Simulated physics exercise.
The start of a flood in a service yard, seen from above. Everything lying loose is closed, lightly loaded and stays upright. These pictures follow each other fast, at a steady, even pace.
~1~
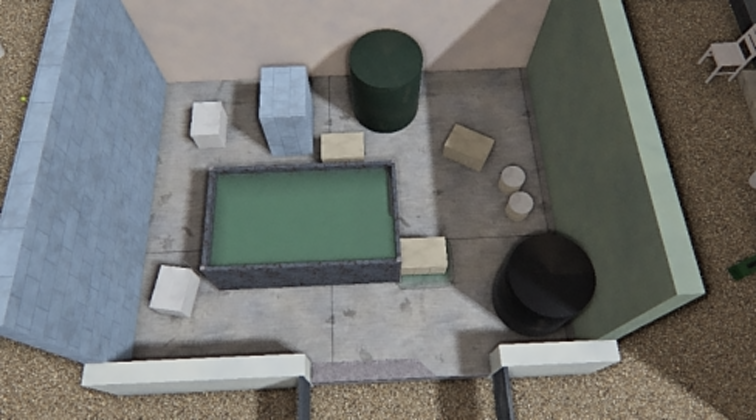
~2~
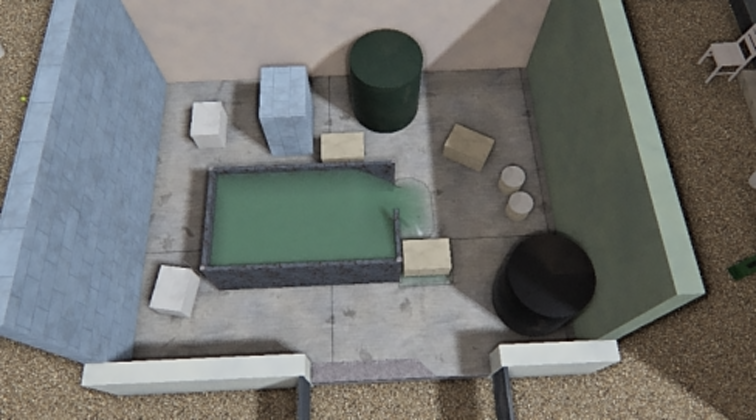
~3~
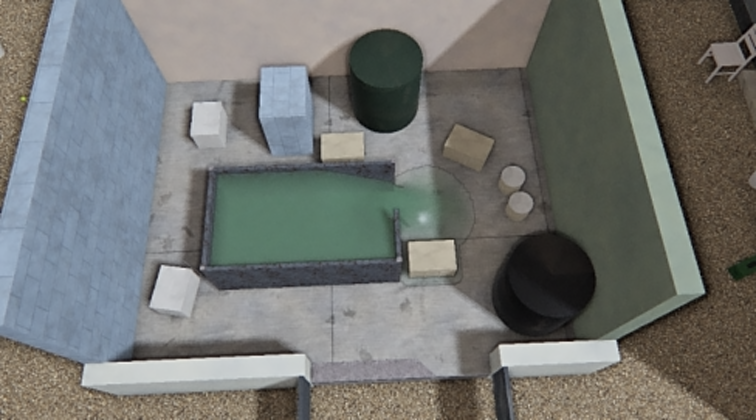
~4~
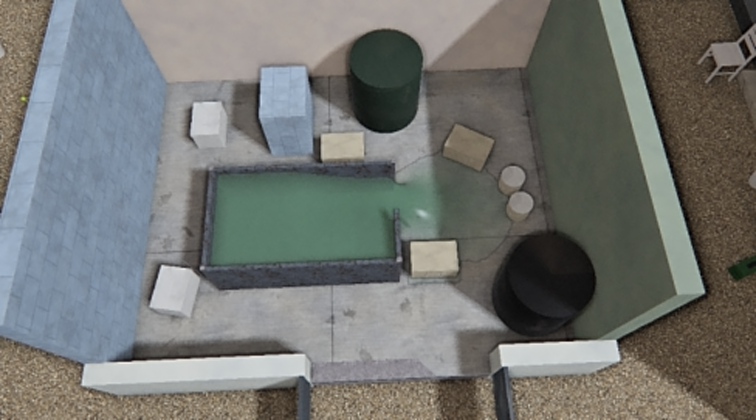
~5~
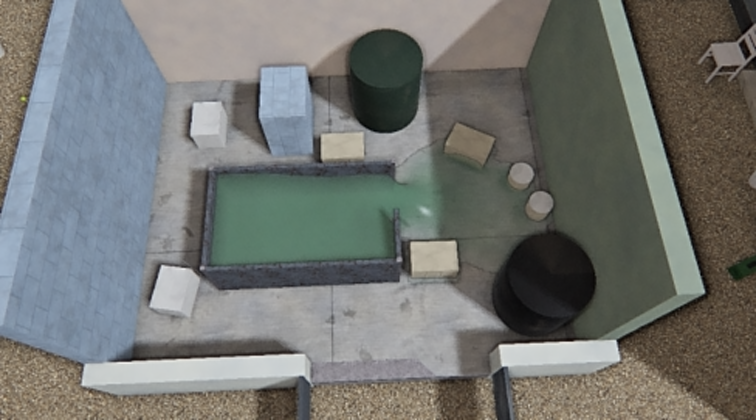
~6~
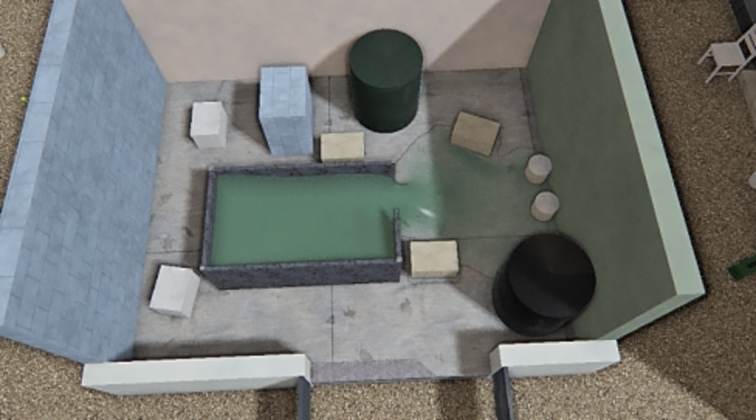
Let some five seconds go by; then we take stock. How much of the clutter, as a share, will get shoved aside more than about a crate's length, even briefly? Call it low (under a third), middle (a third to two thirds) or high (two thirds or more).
Middle.
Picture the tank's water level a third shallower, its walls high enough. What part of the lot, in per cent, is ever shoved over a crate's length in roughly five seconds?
Around 40 in a hundred.
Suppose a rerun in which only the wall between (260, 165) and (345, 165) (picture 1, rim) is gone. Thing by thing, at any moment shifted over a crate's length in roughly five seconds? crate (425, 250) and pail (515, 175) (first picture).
The first: Stayed short; the second: Cleared that distance.
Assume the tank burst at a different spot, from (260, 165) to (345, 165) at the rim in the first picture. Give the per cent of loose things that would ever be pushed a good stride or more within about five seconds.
It comes out at roughly 90 per cent.
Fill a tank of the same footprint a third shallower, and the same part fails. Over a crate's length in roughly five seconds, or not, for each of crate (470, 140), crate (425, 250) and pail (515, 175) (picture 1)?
Respectively, gets that far, never gets that far, gets that far.
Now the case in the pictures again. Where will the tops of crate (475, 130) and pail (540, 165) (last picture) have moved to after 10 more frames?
About (484, 68) and (527, 73).
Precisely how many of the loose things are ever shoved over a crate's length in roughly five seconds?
I make it 4.
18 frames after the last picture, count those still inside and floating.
The tally stands at 3.
A moment on, 2 of 8 are well off their spots; 2 afloat.
Next, 2 of 8 are well off their spots; 3 afloat.
Later, 3 of 8 are well off their spots; 3 afloat.
In the end, 3 of 8 are well off their spots, and 4 have been at some point; 4 afloat.
